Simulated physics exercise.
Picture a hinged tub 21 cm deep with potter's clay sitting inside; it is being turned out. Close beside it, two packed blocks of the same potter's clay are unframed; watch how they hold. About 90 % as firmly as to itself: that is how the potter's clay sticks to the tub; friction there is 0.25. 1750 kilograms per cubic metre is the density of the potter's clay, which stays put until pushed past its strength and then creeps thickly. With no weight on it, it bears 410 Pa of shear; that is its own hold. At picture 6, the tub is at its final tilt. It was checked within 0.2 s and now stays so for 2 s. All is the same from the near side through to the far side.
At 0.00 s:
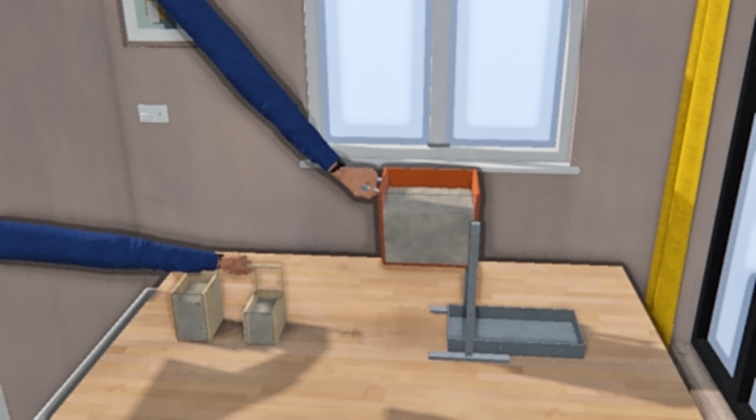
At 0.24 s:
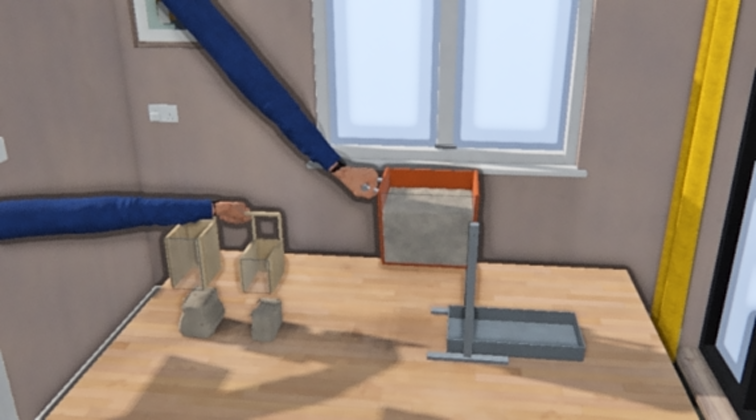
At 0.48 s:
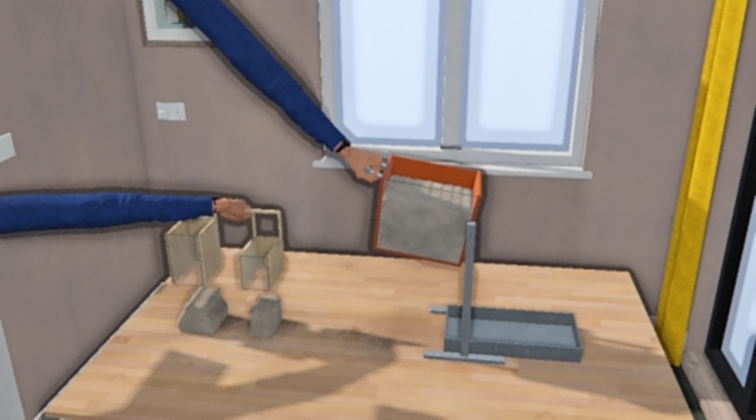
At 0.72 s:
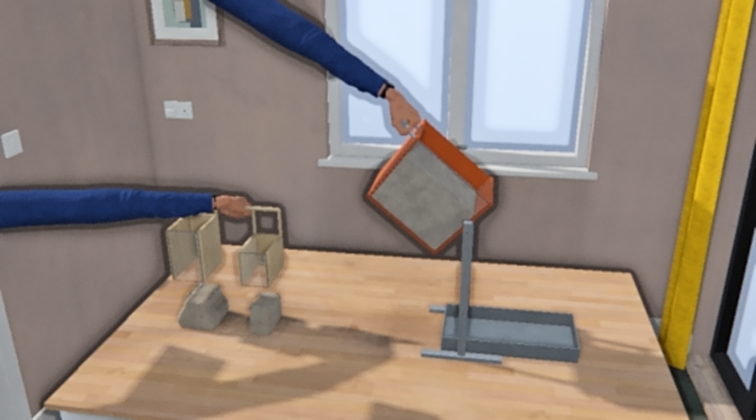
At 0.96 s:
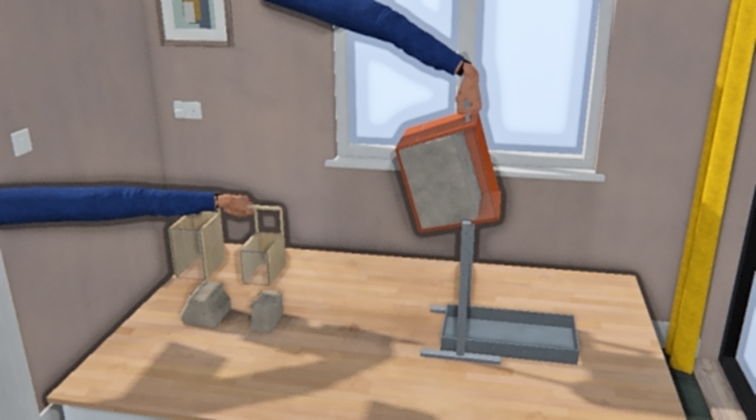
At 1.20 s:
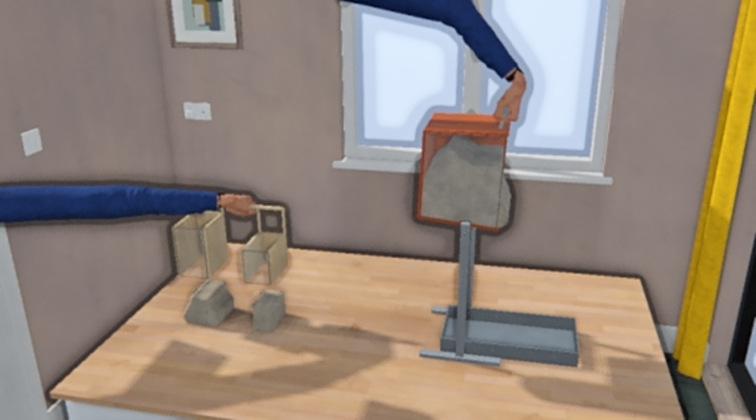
Two small open moulds were lifted off grey clay blocks by a blue-sleeved hand, the left block slumping a little, and then another hand turned an orange tub of clay over clockwise onto its side.
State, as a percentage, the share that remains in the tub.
43 %.
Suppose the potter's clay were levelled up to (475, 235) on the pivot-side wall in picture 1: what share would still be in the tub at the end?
In that case some 55 per cent.
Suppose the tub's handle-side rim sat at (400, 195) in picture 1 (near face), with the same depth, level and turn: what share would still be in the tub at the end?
I'd put it at close to 60 per cent.
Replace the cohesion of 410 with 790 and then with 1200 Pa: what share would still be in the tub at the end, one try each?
60 %, then 100 %.
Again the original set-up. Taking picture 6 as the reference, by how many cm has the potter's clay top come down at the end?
About 10 cm.
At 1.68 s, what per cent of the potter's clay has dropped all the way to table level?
At that moment, near 40 % is down.
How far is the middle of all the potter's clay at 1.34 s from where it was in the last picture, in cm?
Displacement noted: Approx. 7 cm... about that.
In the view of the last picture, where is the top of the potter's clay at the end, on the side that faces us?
(431, 185).
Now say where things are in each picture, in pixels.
In the first picture, handle-side rim at (382, 192), tilt 0 degrees; crest of the potter's clay at (399, 212); block heights 14 cm, 9.0 cm (left to right).
In the second picture, handle-side rim at (381, 192), tilt 0 degrees; crest of the potter's clay at (399, 212); block heights 12 cm, 9.0 cm (left to right).
In the third picture, handle-side rim at (385, 178), tilt 9 degrees; crest of the potter's clay at (388, 199); block heights 10 cm, 8.9 cm (left to right).
In the fourth picture, handle-side rim at (419, 140), tilt 40 degrees; crest of the potter's clay at (409, 160); block heights 10 cm, 8.9 cm (left to right).
In the fifth picture, handle-side rim at (474, 128), tilt 73 degrees; crest of the potter's clay at (448, 138); block heights 10 cm, 8.9 cm (left to right).
In the sixth picture, handle-side rim at (507, 137), tilt 92 degrees; crest of the potter's clay at (453, 151); block heights 10 cm, 8.9 cm (left to right).
After 1.34 s, the tub is at 92 degrees and holds 69 %.
After 1.51 s, the tub is at 92 degrees and holds 50 %.
After 1.68 s, the tub is at 92 degrees and holds 46 %.
After 1.85 s, the tub is at 92 degrees and holds 46 %.
After 3.20 s, the tub is at 92 degrees and holds 43 %.
